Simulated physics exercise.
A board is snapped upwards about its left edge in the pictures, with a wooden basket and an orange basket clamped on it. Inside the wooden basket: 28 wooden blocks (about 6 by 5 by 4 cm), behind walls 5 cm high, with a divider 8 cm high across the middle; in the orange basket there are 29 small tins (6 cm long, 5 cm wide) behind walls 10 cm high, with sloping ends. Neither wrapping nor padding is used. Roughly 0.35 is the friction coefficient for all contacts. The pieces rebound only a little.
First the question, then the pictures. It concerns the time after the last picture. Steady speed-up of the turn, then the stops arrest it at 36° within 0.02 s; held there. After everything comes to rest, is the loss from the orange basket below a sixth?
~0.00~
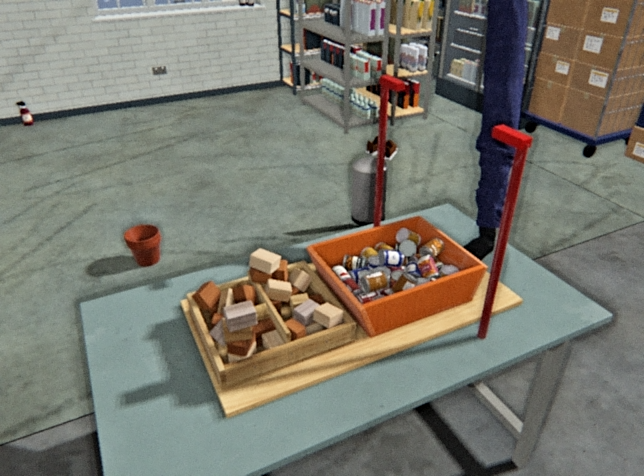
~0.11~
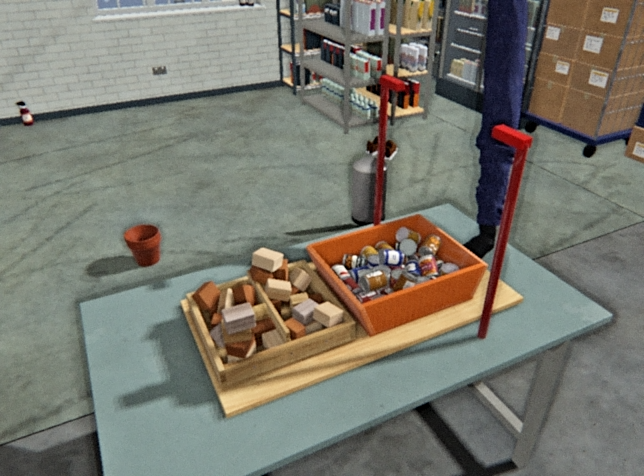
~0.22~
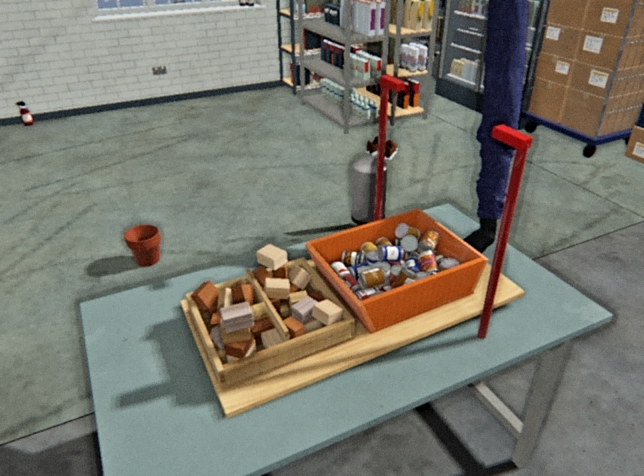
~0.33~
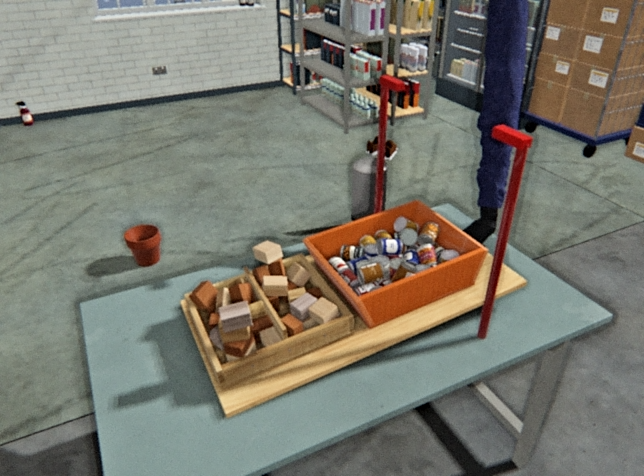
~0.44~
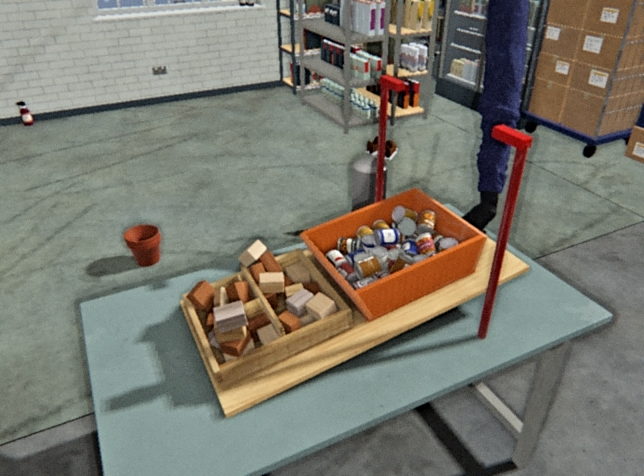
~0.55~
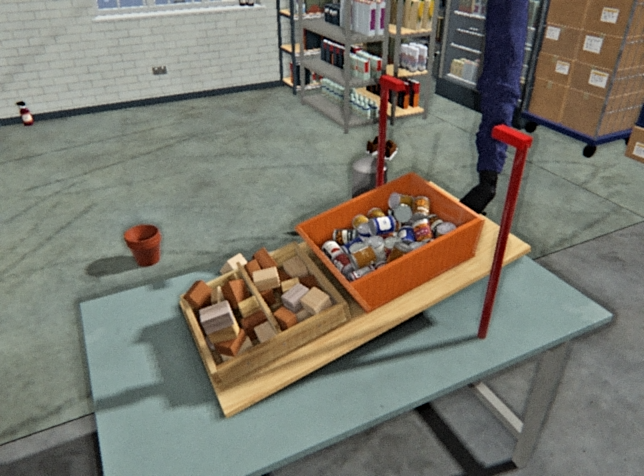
It ends up short by less than a sixth.
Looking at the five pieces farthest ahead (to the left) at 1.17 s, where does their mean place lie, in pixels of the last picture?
I'd put their middle close to (173, 352).
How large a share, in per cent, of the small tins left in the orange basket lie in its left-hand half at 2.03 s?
Share in that half: About 90 %.
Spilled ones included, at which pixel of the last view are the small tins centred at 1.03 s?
They're centred near (335, 186).
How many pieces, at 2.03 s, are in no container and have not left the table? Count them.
Around 3 of them.
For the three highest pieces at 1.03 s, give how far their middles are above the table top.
About 50 cm up.
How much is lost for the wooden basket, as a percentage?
Lost from the wooden basket: 10 percent.
After 0.93 s, it hits the stops.
After 1.03 s, tilt 36°; 3 of 28 out of the wooden basket and 0 of 29 out of the orange basket.
After 1.17 s, tilt 36°; 3 of 28 out of the wooden basket and 0 of 29 out of the orange basket.
After 1.43 s, tilt 36°; 3 of 28 out of the wooden basket and 1 of 29 out of the orange basket.
When it is over (at 2.03 s), 3 of 28 out of the wooden basket and 1 of 29 out of the orange basket. Asked share, 1 of 29, 3 per cent.
